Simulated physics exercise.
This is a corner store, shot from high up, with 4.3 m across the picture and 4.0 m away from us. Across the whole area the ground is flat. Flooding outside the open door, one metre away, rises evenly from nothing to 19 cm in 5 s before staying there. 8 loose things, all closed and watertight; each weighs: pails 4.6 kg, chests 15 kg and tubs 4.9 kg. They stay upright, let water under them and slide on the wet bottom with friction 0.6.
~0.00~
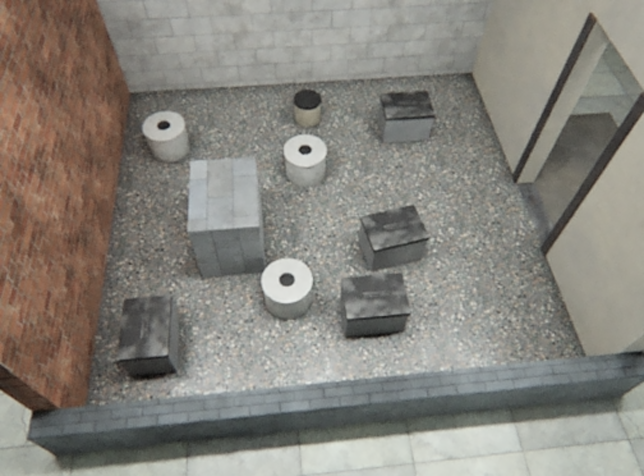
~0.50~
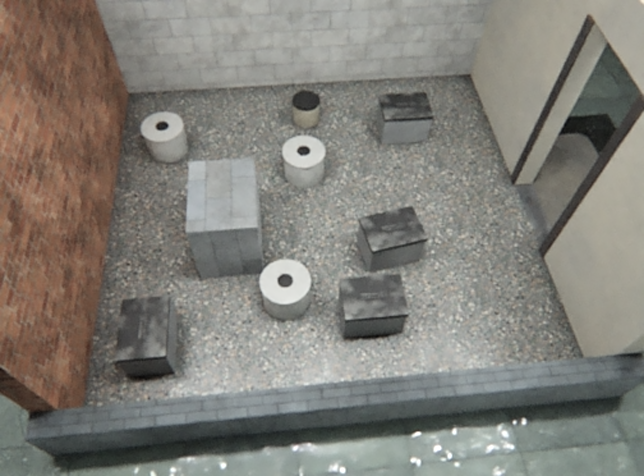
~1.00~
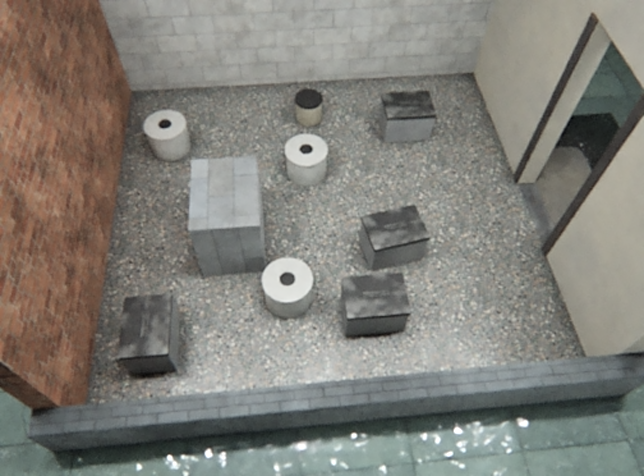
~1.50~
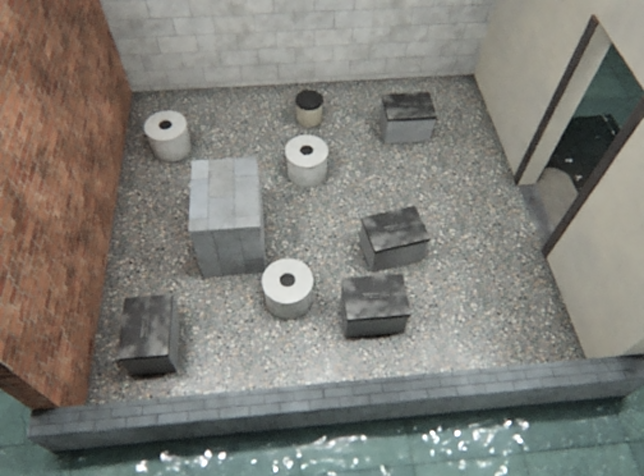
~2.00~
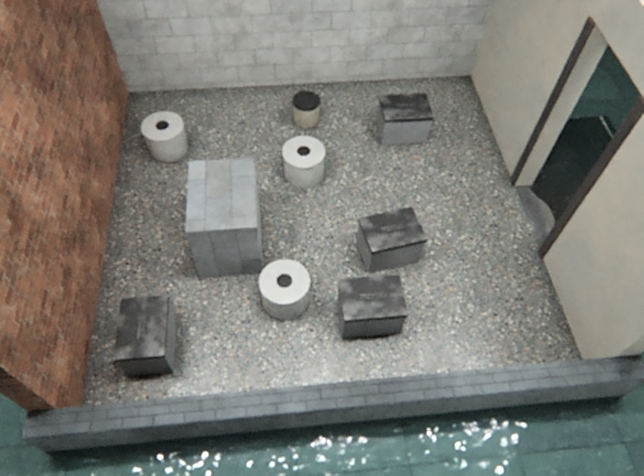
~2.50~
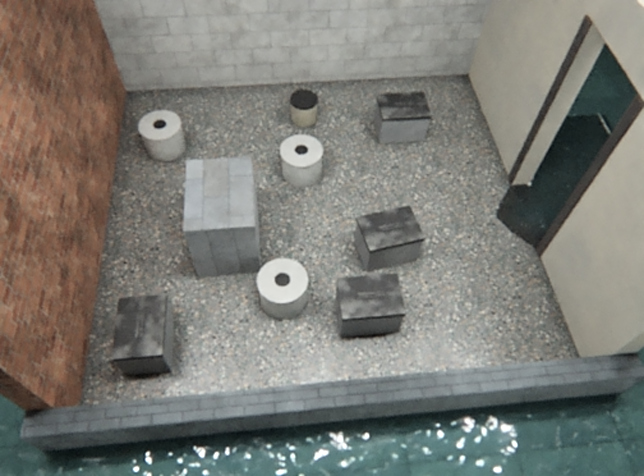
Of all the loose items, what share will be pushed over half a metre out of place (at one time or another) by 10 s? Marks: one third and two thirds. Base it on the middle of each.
The fraction does not reach a third.
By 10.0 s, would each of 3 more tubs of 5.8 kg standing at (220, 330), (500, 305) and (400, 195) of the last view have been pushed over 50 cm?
So the first ends up below the threshold, the second below the threshold, the third past the threshold.
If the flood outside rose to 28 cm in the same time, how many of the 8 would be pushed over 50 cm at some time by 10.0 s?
It would come to 5 of them.
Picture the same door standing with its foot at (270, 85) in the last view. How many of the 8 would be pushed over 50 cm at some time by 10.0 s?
Then it comes to 3 of them.
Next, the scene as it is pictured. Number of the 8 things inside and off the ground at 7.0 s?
My tally comes to 0.
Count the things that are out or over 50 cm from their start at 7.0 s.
It comes to 1.
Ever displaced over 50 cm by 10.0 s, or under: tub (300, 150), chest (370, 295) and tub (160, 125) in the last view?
Taking them in turn, the first is beyond the limit, the second within the limit and the third within the limit.
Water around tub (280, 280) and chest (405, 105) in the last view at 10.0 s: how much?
First roughly 4 cm, second roughly 3 cm.
After 3.5 s 0 of 8 are over 50 cm from their spots; 0 afloat.
After 4.5 s 0 of 8 are over 50 cm from their spots; 0 afloat.
After 7.0 s 1 of 8 are over 50 cm from their spots; 0 afloat.
After 10.0 s 1 of 8 are over 50 cm from their spots, and 1 have been at some point; 3 afloat.
